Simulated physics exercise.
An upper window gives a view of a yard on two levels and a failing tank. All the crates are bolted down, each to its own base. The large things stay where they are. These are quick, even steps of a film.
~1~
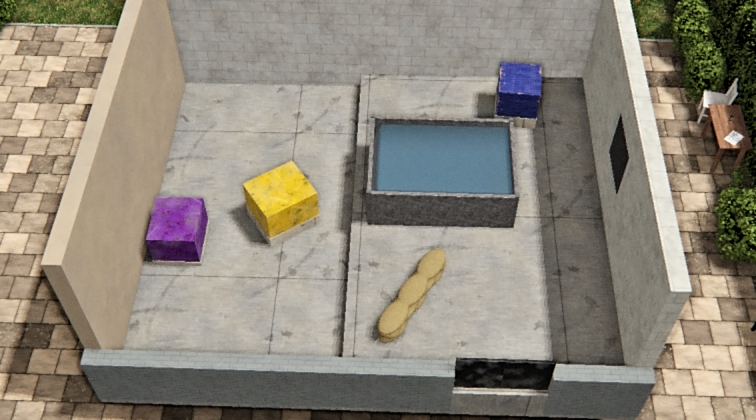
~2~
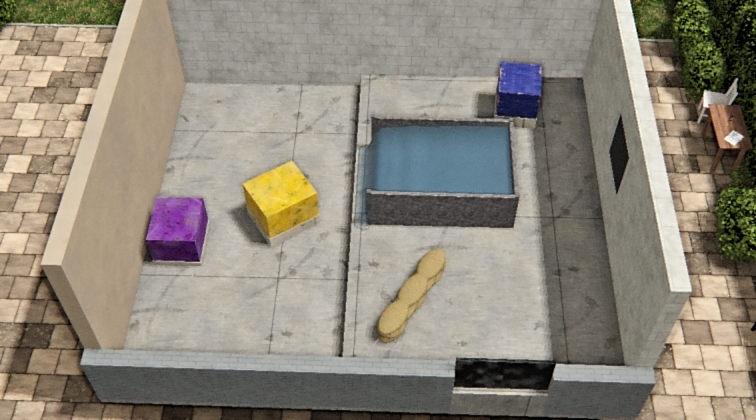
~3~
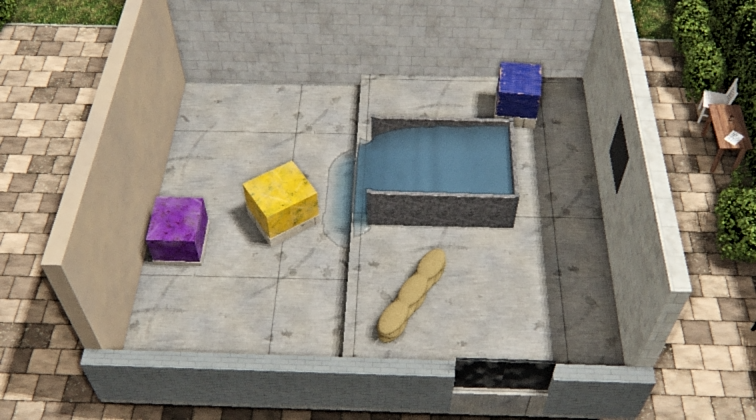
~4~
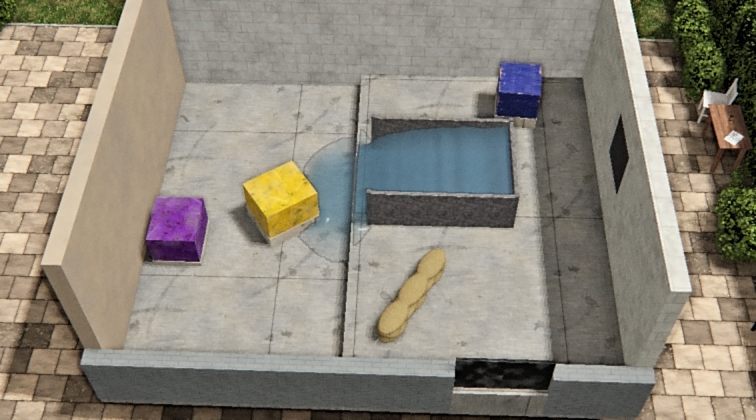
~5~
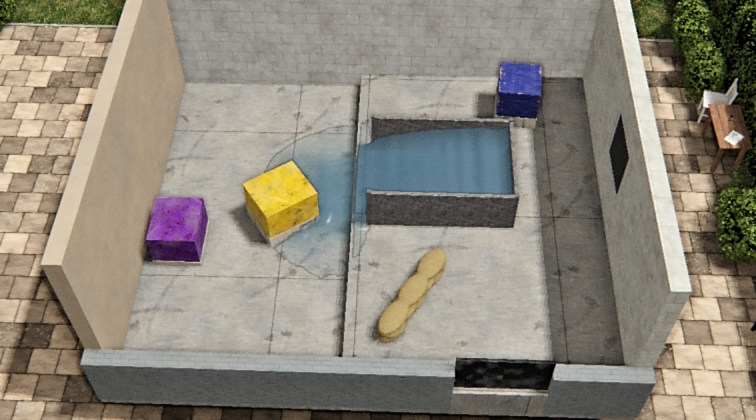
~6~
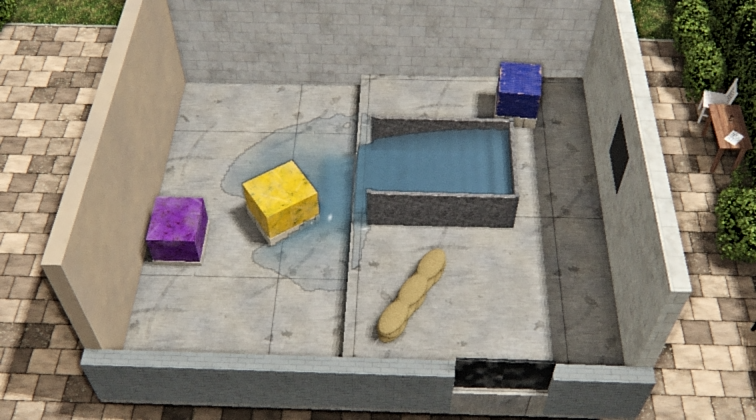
We see a walled yard with a full, still tank, coloured blocks and a lumpy tan object; then water pours from the tank's left side onto the lower paving, reaches the yellow block and spreads around it.
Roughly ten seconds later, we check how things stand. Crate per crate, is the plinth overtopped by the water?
Yellow crate - overtopped, blue crate - not overtopped, purple crate - overtopped.
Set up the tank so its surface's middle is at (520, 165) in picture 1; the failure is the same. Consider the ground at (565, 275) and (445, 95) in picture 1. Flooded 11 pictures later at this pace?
Untouched, then untouched.
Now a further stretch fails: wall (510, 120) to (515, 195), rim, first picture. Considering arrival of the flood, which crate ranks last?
That would be the purple crate.
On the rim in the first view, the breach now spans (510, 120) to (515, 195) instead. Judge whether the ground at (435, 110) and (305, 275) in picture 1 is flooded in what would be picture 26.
Submerged, untouched.
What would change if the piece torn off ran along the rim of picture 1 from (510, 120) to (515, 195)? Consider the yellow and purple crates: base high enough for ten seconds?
As I see it, the yellow one is not reached, and the purple one gets reached.
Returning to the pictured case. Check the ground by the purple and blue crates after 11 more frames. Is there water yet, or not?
At purple, got wet; at blue, stays dry.
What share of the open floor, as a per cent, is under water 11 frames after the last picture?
45 %, roughly.
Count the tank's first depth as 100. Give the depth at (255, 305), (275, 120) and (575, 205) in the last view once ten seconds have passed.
20, 10, 0 %.
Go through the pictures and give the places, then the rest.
The first picture shows the water tank at (442, 159) is whole and still.
In the second picture, water pours out at (373, 176) and has run to (358, 224).
In the third picture, water pours out at (373, 177) and has run to (335, 237).
In the fourth picture, the front is at (319, 250), out from the gap at (373, 178).
In the fifth picture, water pours out at (373, 178) and has run to (273, 166).
In the sixth picture, water pours out at (373, 178) and has run to (228, 182).
A moment on, water covers 30 % of the floor; the yellow crate water round its plinth, the blue crate not reached, the purple crate water round its plinth.
Next, water covers 45 % of the floor; the yellow crate water round its plinth, the blue crate not reached, the purple crate water round its plinth.
Then, water covers 45 % of the floor; the yellow crate water round its plinth, the blue crate not reached, the purple crate water round its plinth.
Later, water covers 50 % of the floor; the yellow crate water round its plinth, the blue crate not reached, the purple crate water round its plinth.
In the end, water covers 50 % of the floor; the yellow crate was topped, the blue crate stayed above the water, the purple crate was topped.
